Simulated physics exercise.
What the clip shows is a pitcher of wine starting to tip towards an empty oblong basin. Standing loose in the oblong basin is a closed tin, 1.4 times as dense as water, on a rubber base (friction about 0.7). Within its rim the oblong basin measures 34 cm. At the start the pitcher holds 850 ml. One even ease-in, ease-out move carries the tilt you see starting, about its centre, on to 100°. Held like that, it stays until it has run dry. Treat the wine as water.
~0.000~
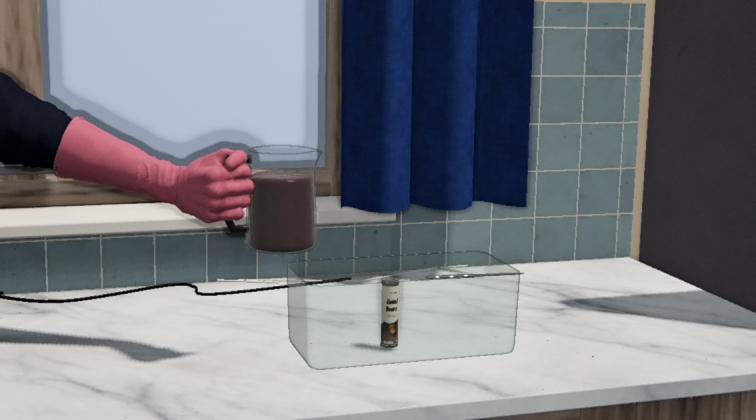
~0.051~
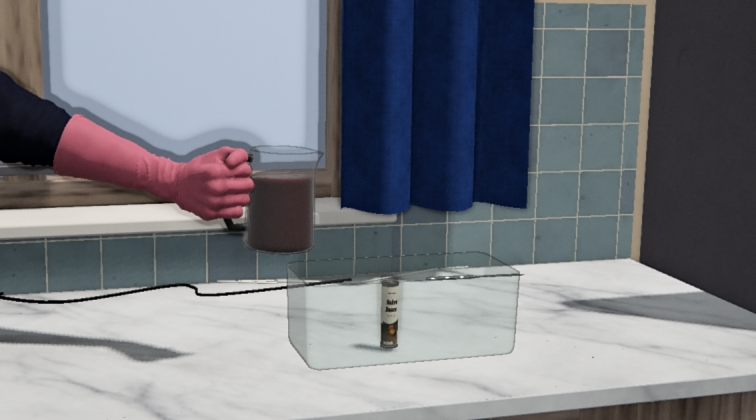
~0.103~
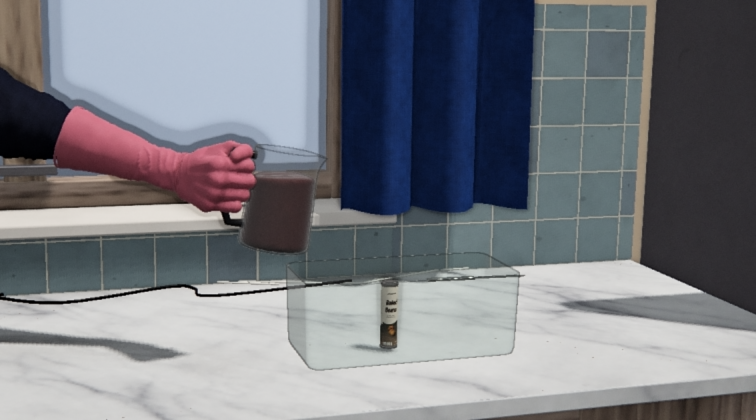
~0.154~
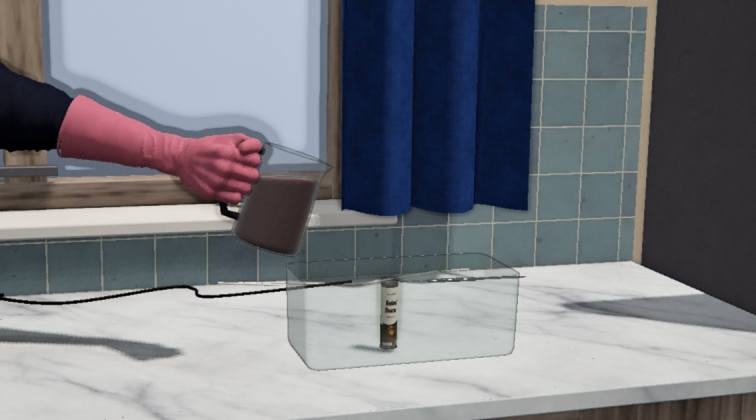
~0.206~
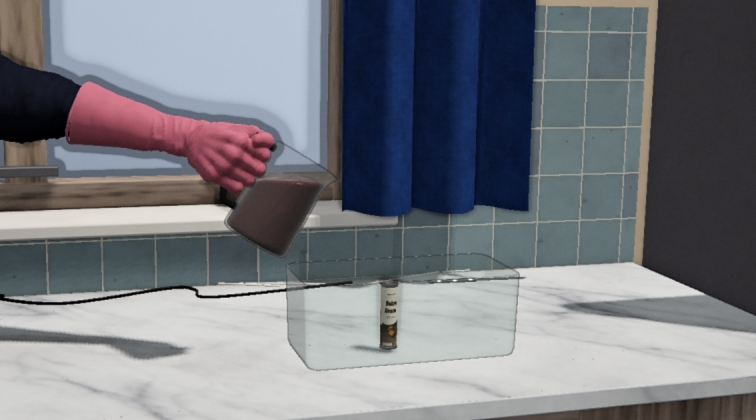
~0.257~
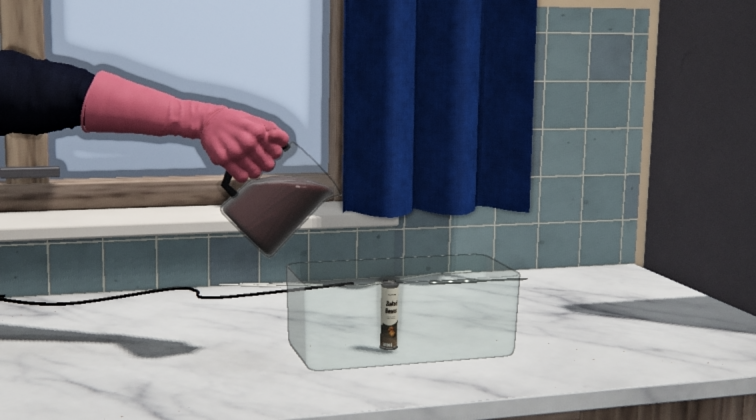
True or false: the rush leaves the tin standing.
False.
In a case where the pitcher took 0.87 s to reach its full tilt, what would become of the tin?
Outcome - the tin comes down.
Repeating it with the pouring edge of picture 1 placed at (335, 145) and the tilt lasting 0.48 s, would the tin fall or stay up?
After that, the tin overturns.
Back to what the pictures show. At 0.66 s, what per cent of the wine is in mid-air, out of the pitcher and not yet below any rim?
Around 18 percent of the liquid.
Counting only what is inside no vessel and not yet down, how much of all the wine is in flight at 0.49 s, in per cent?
Roughly 16 percent.
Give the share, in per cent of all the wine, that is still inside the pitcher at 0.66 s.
34 per cent or so.
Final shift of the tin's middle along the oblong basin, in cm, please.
Some 11.5 cm.
Then, 0.49 s in, the tilt is 98° and 72 per cent is still to pour; the tin stands where it began.
Then, 0.66 s in, the tilt is 100° and 35 per cent is still to pour; the tin stands 2 cm from where it began.
Then, 0.84 s in, the tilt is 100° and 15 per cent is still to pour; the tin leans 6°.
Then, 1.04 s in, the tilt is 100° and 6 per cent is still to pour; the tin leans 24°.
Finally, the tin lies on its side.
